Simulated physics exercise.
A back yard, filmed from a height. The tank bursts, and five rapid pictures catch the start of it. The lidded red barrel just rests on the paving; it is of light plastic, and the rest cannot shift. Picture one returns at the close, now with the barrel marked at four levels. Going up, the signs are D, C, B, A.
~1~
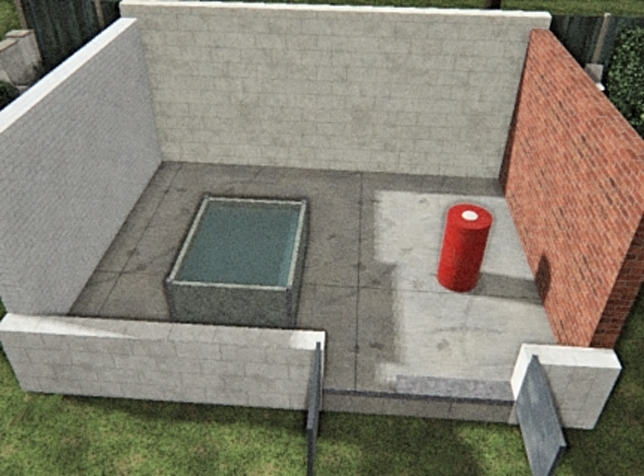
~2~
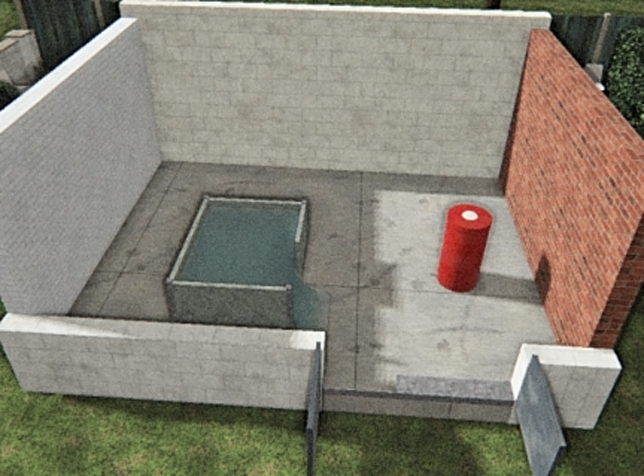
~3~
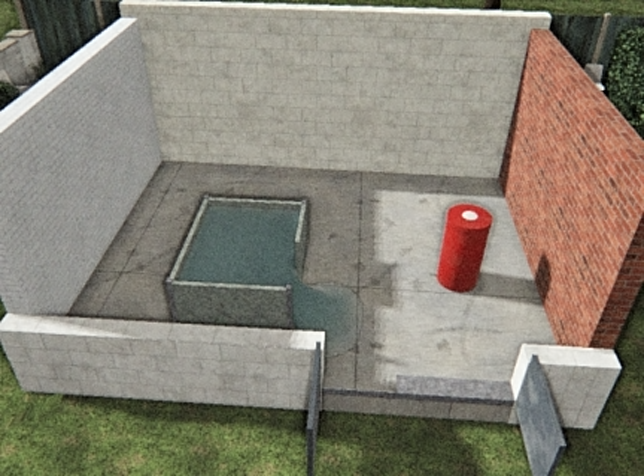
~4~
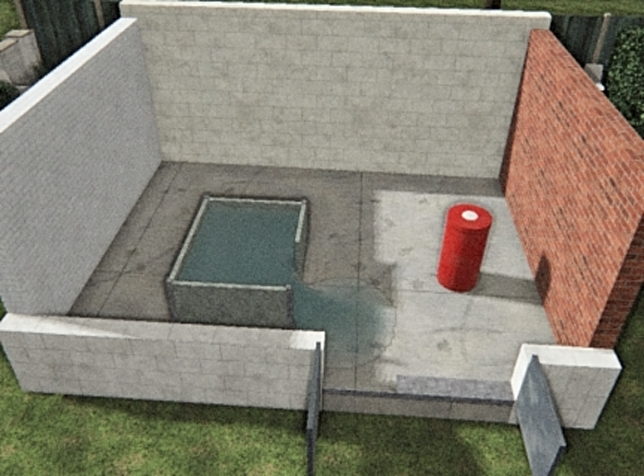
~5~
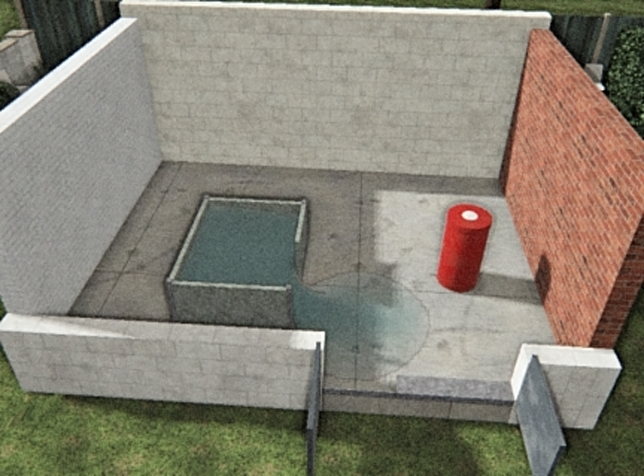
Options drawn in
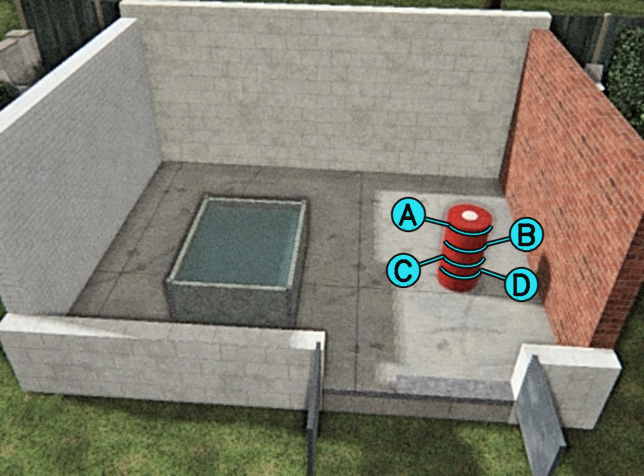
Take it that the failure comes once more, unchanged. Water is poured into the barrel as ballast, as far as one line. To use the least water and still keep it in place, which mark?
I would pick line D.
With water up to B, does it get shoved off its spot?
No, that is safe.
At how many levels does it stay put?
All four.
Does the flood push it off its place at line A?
No.
In cyan, A at (471, 234); B at (468, 251); C at (465, 266); D at (462, 277); from the bottom up D, C, B, A.
If A is chosen, it does not move.
If B is chosen, it does not move.
If C is chosen, it does not move.
If D is chosen, it does not move.
